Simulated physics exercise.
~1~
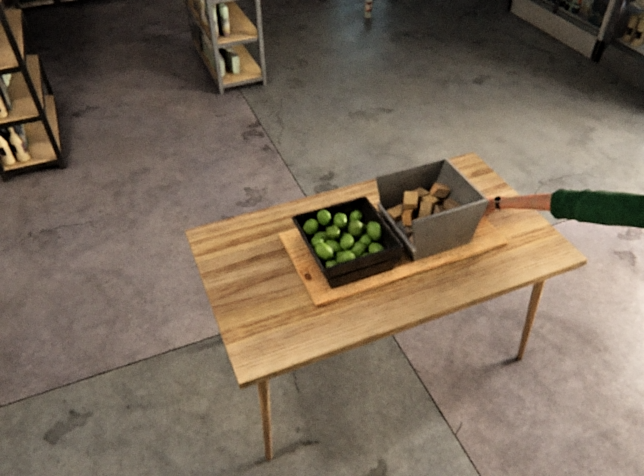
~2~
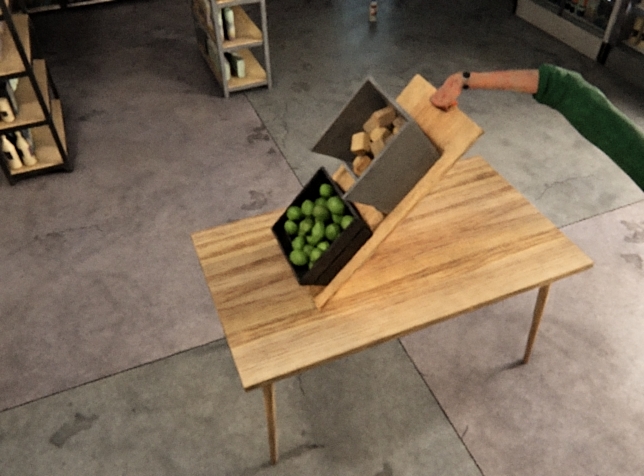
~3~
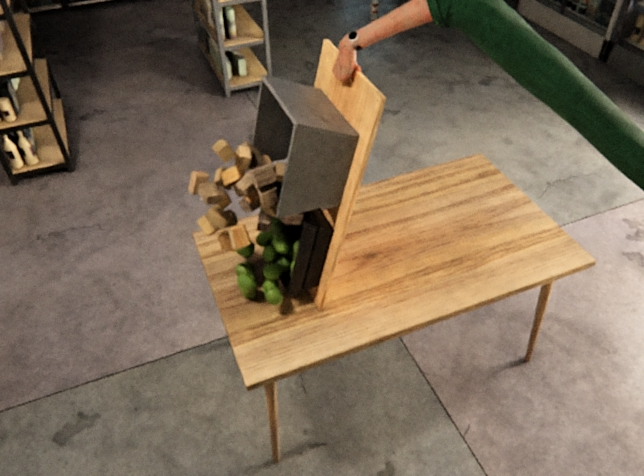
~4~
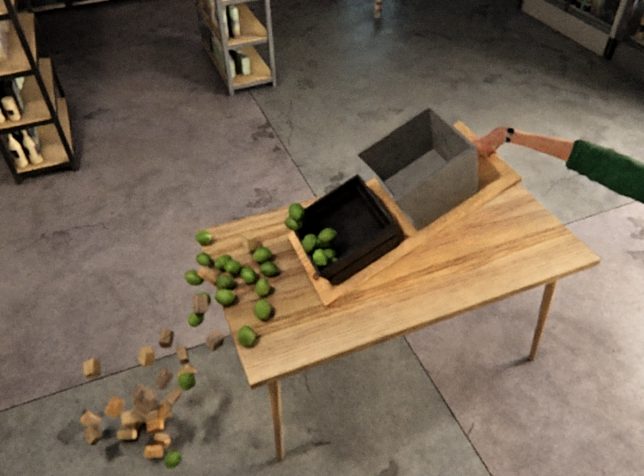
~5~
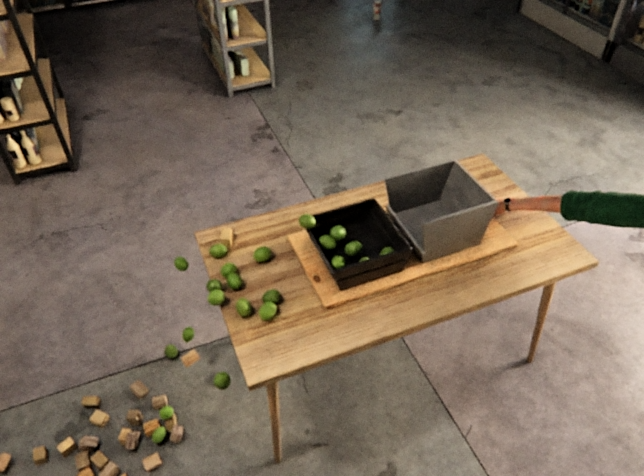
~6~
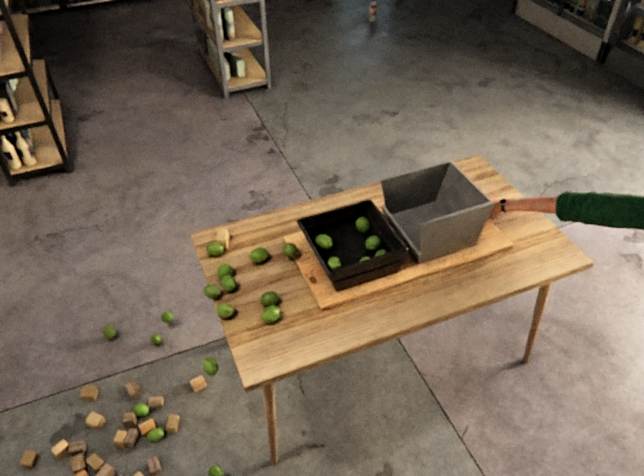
An arm tips up a board, spilling all the wood blocks and most limes, then lowers it.
